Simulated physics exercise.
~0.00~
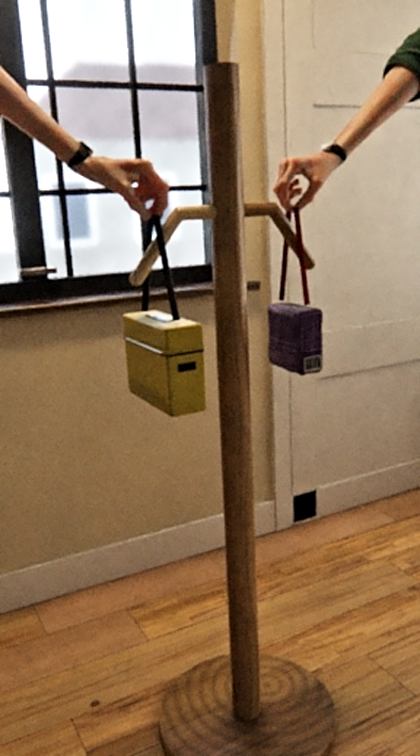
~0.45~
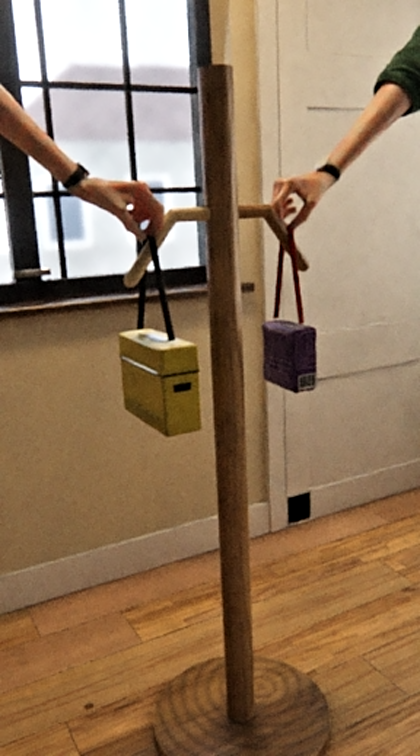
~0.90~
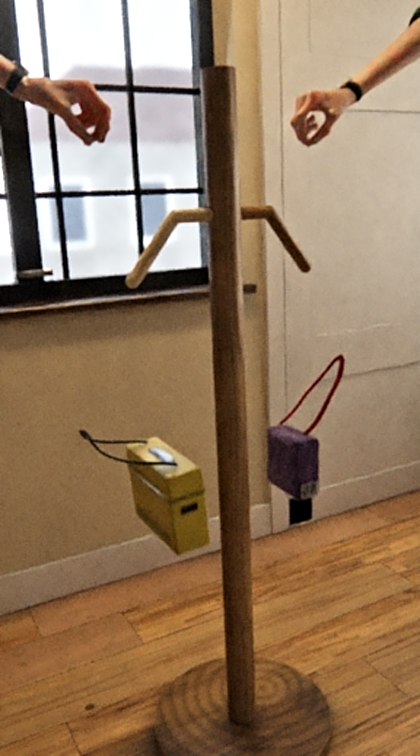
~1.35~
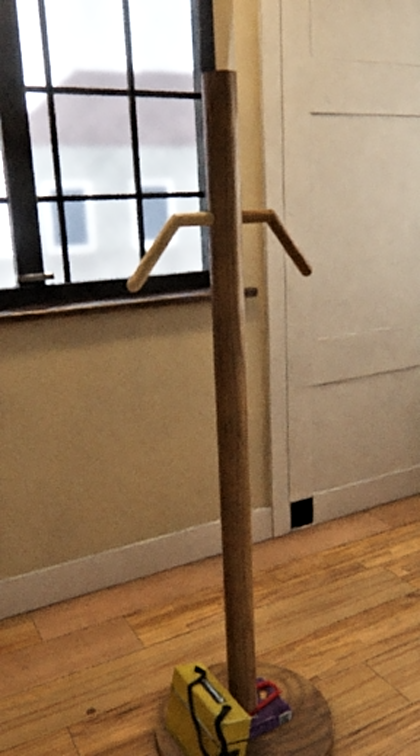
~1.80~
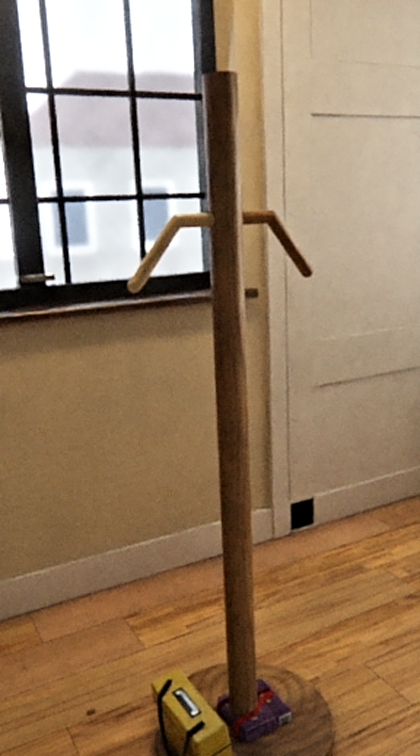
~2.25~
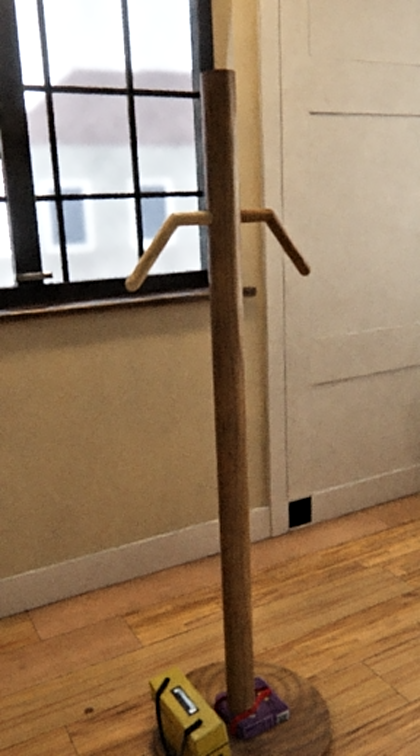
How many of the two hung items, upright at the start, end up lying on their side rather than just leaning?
One of them, the purple pouch, ends up lying on its side, while the yellow case is left leaning.
Yellow case and purple pouch slipping off a wooden post's pegs as two hands let go, dropping to rest at its base.
